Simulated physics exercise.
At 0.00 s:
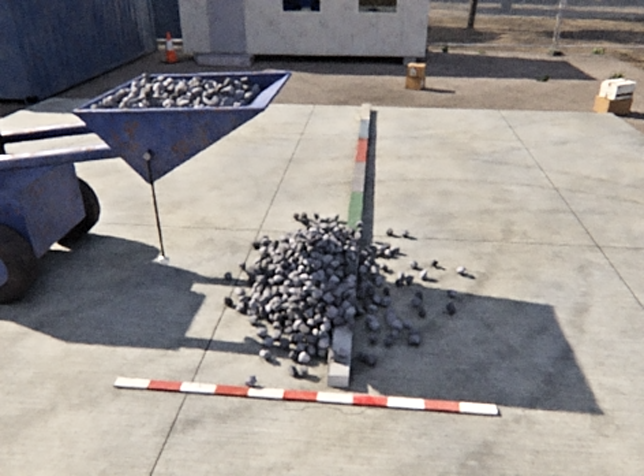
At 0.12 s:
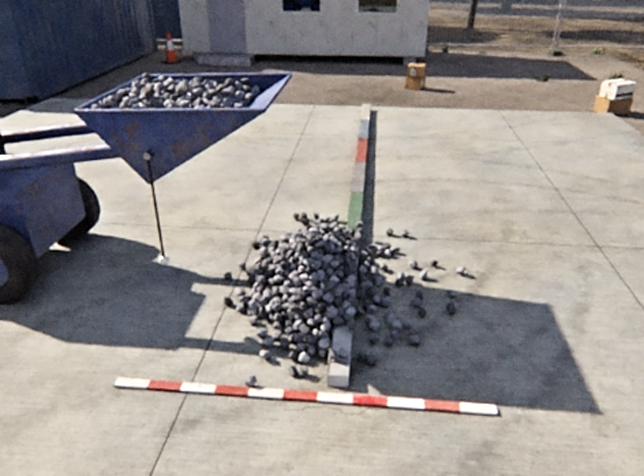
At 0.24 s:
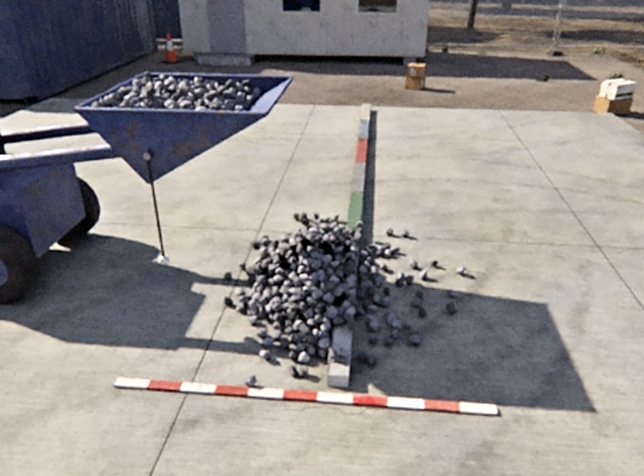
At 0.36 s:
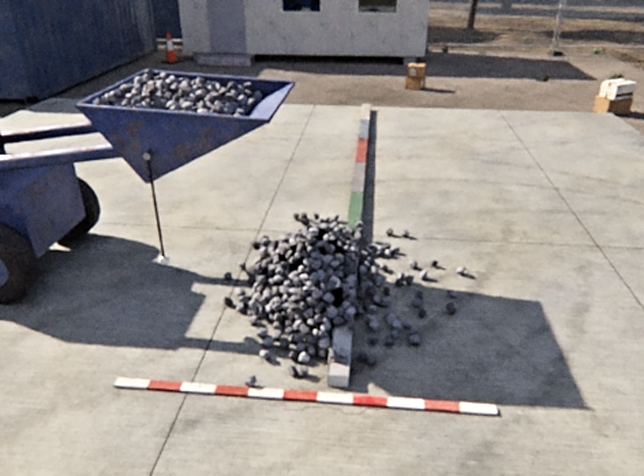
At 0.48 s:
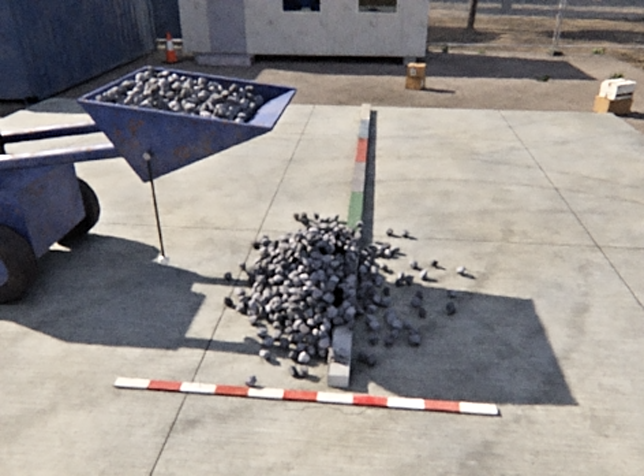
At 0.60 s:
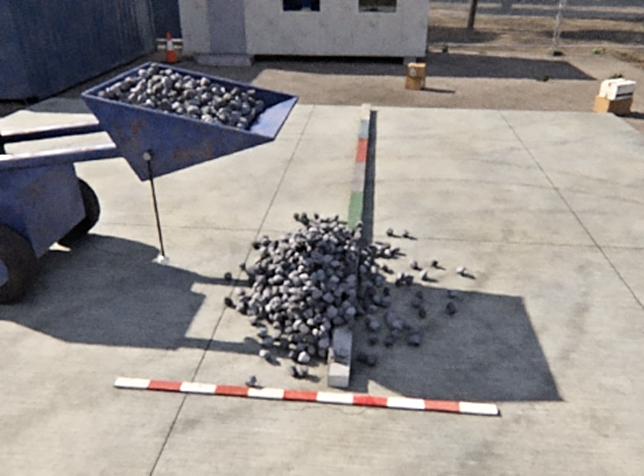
On a sunlit concrete yard, a blue loader holds a bucket of grey stones beside a pile heaped over a low kerb, behind a red and white scale bar. The bucket starts almost still, then slowly tilts, its right lip dipping as the stones shift slightly inside, while the pile stays unchanged.
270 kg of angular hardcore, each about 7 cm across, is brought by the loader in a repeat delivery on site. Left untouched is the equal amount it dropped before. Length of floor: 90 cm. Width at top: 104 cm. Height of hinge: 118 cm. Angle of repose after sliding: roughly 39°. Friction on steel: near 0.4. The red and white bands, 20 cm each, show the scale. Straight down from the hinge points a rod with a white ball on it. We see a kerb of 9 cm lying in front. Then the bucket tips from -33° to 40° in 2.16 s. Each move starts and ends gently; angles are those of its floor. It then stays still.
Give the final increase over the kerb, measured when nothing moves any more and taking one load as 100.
Close to 7 parts in a hundred.
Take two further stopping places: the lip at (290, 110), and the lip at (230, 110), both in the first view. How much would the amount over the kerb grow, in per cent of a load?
About 25 per cent from the first spot and 0 per cent from the second.
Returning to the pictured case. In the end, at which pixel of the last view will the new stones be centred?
I'd point to about (289, 262).
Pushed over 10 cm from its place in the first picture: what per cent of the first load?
5 %.
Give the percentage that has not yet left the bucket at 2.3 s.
Some 35 %, roughly, is held.
After 1.6 s the floor is at 29°; in per cent of one load, 100 in the bucket, 91 on this side of the kerb, 9 over the kerb; the foremost stones are at (434, 284).
After 2.3 s the floor is at 40°; in per cent of one load, 36 in the bucket, 155 on this side of the kerb, 9 over the kerb; the foremost stones are at (434, 284).
After 2.6 s the floor is at 40°; in per cent of one load, 4 in the bucket, 184 on this side of the kerb, 13 over the kerb; the foremost stones are at (434, 284).
After 5.1 s the floor is at 40°; in per cent of one load, 0 in the bucket, 183 on this side of the kerb, 17 over the kerb; the foremost stones are at (437, 276). Net gain over the kerb, 7.
